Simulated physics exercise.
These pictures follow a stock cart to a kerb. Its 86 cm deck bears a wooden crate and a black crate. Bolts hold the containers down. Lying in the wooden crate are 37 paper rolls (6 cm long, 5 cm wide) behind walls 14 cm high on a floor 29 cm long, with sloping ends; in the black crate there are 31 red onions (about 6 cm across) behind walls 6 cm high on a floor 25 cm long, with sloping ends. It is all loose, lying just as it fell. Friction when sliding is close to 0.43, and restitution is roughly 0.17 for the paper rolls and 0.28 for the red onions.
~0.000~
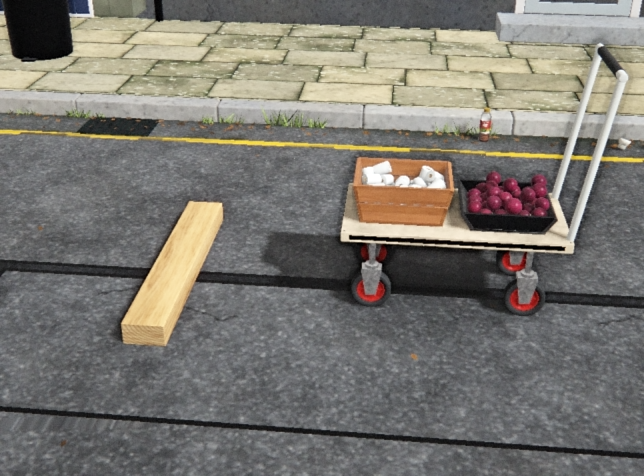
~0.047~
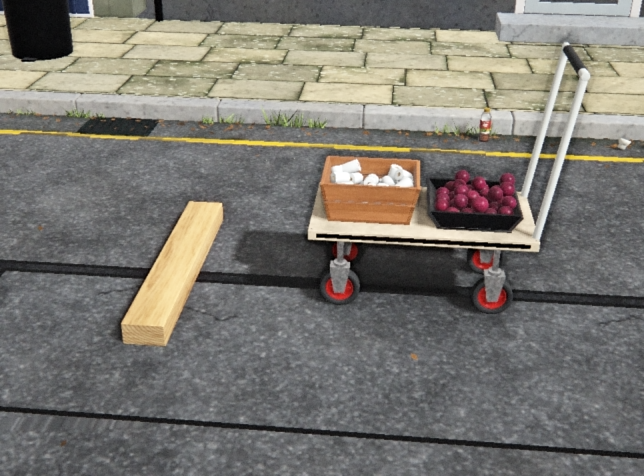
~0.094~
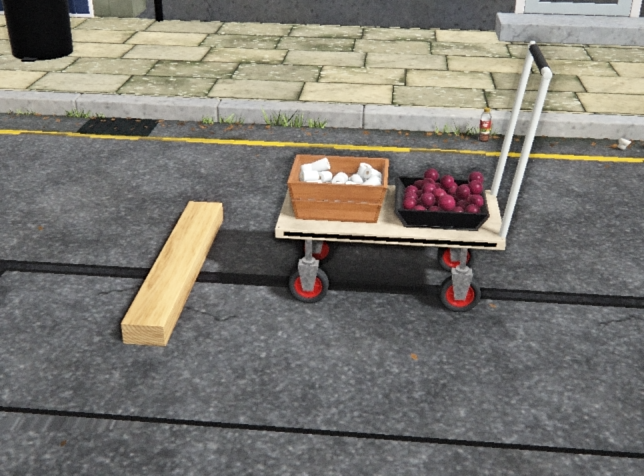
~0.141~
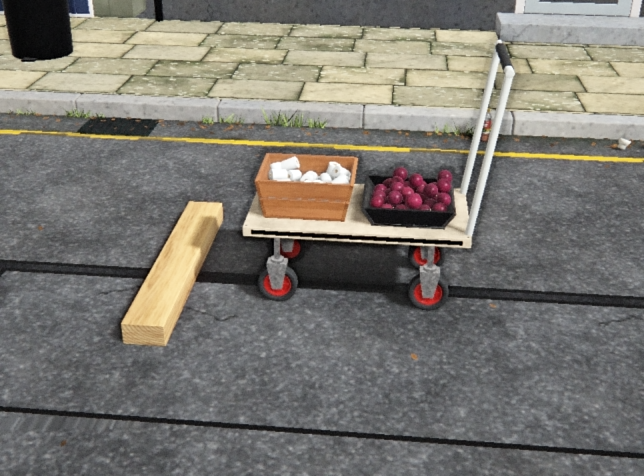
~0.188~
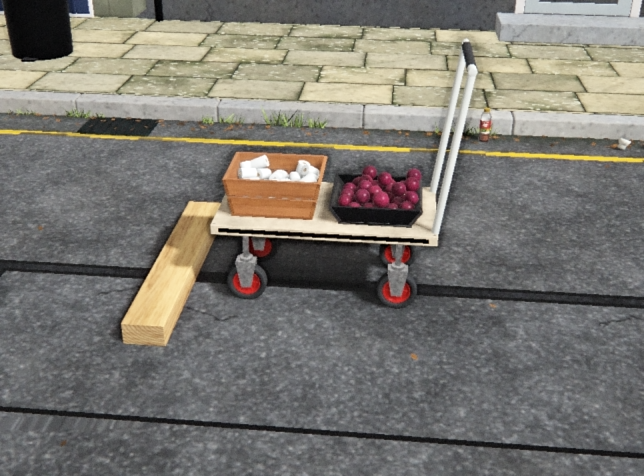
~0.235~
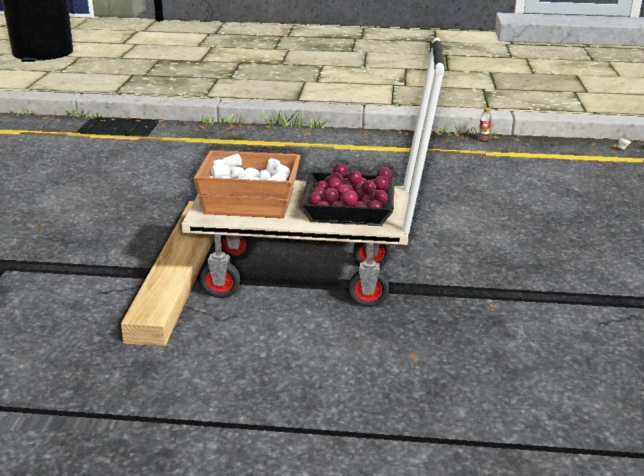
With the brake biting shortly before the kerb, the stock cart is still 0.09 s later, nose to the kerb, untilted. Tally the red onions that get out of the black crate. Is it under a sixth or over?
Escapees: A sixth exceeded.
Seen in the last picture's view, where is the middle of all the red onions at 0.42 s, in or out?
Roughly (309, 187).
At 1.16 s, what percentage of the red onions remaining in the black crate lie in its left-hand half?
Roughly 70%.
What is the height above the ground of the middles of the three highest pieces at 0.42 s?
Their middles average near 58 cm high.
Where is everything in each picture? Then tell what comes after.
In the first frame (places track the rim corner closest to us here), black crate (555, 218); wooden crate (450, 190); 66 cm to go; all still inside.
The second frame shows black crate (521, 216); wooden crate (417, 188); 54 cm to go.
The third frame shows black crate (487, 214); wooden crate (384, 186); 41 cm to go.
The fourth frame shows black crate (454, 212); wooden crate (350, 185); 29 cm to go.
The fifth frame shows black crate (420, 211); wooden crate (317, 183); 16 cm to go.
The sixth frame shows black crate (391, 209); wooden crate (288, 182); stopping; all still inside.
After 0.30 s, the wooden crate has all 37 and the black crate has all 31.
After 0.42 s, the wooden crate has all 37 and the black crate is down by 7 of 31.
After 0.65 s, the wooden crate is down by 1 of 37 and the black crate is down by 9 of 31.
Final count (at 1.16 s), the wooden crate is down by 2 of 37 and the black crate is down by 9 of 31. Asked share, 9 of 31, 29 per cent.
